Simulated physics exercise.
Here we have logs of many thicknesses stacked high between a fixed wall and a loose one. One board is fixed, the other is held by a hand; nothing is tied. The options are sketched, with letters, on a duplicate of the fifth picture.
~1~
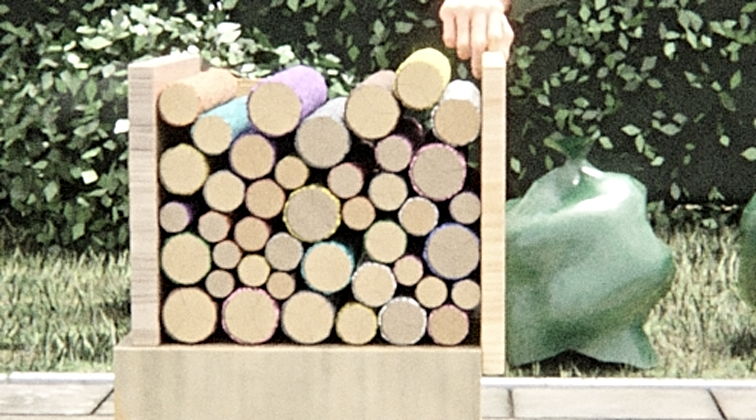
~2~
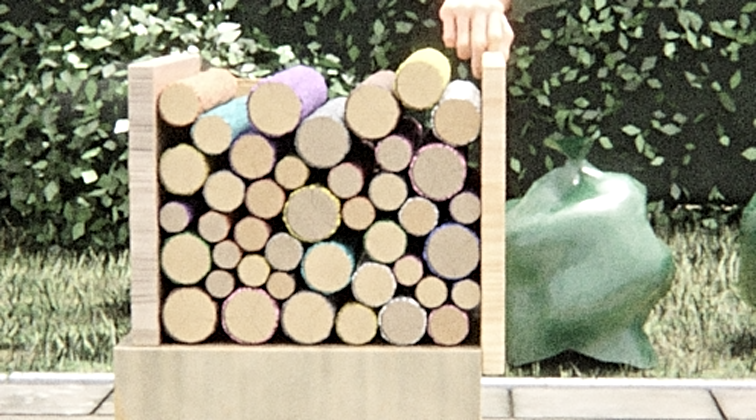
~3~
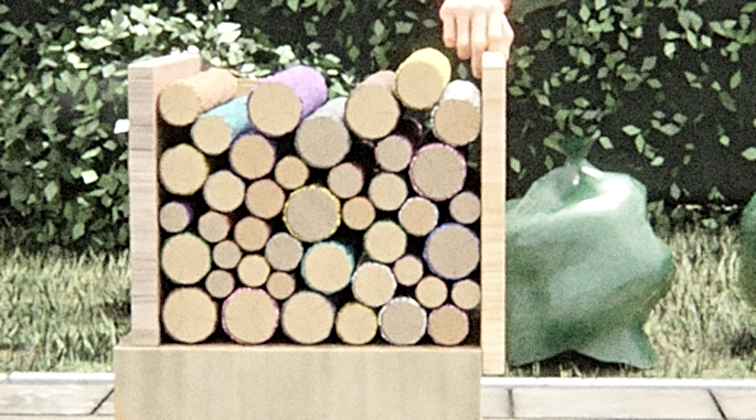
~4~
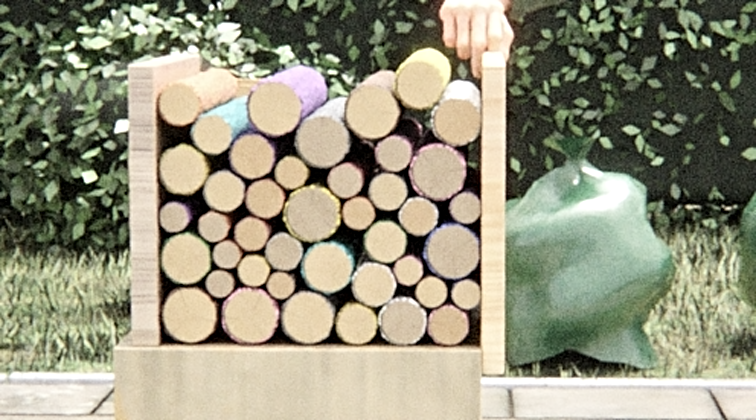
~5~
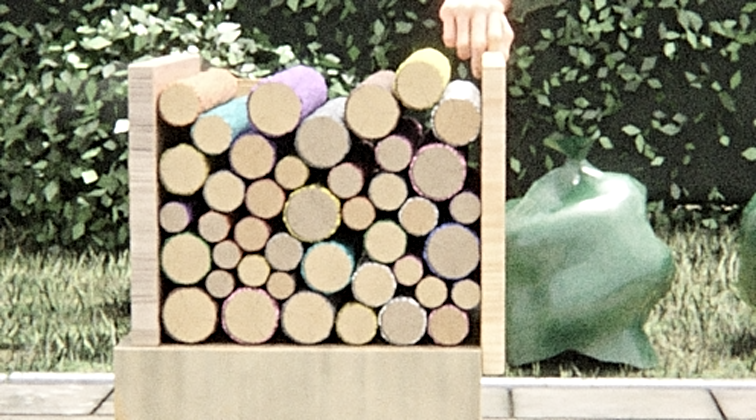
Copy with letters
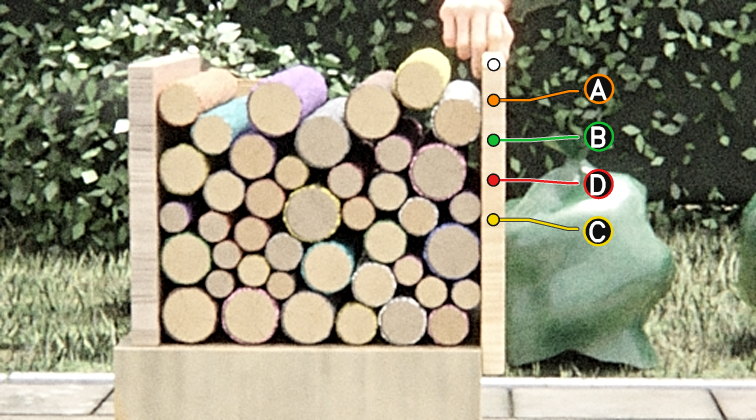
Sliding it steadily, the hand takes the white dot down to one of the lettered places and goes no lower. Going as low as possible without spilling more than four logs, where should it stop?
The lowest mark that will do is C.
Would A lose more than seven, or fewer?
At A, fewer than seven.
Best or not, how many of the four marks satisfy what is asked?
Four of them.
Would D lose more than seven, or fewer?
Fewer than seven.
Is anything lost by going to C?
Yes, at C.
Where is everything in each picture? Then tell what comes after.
In the first picture, a log (185, 259); a log (252, 234); a log (265, 199).
In the second picture, a log (265, 199); a log (291, 173).
In the third picture, a log (457, 121); a log (179, 103).
In the fourth picture, side board (493, 199); a log (190, 315).
In the fifth picture, a log (448, 326); a log (328, 267); a log (185, 259).
On the marked copy, A at (494, 101); B at (494, 140); C at (494, 220); D at (494, 180); the white dot at (494, 65).
With C. Early on, top of the board (482, 136).
Further on, top of the board (482, 216).
At the end, top of the board (482, 219), one out over the board.
As for the rest, A none out over the board; B none out over the board; D one out over the board.
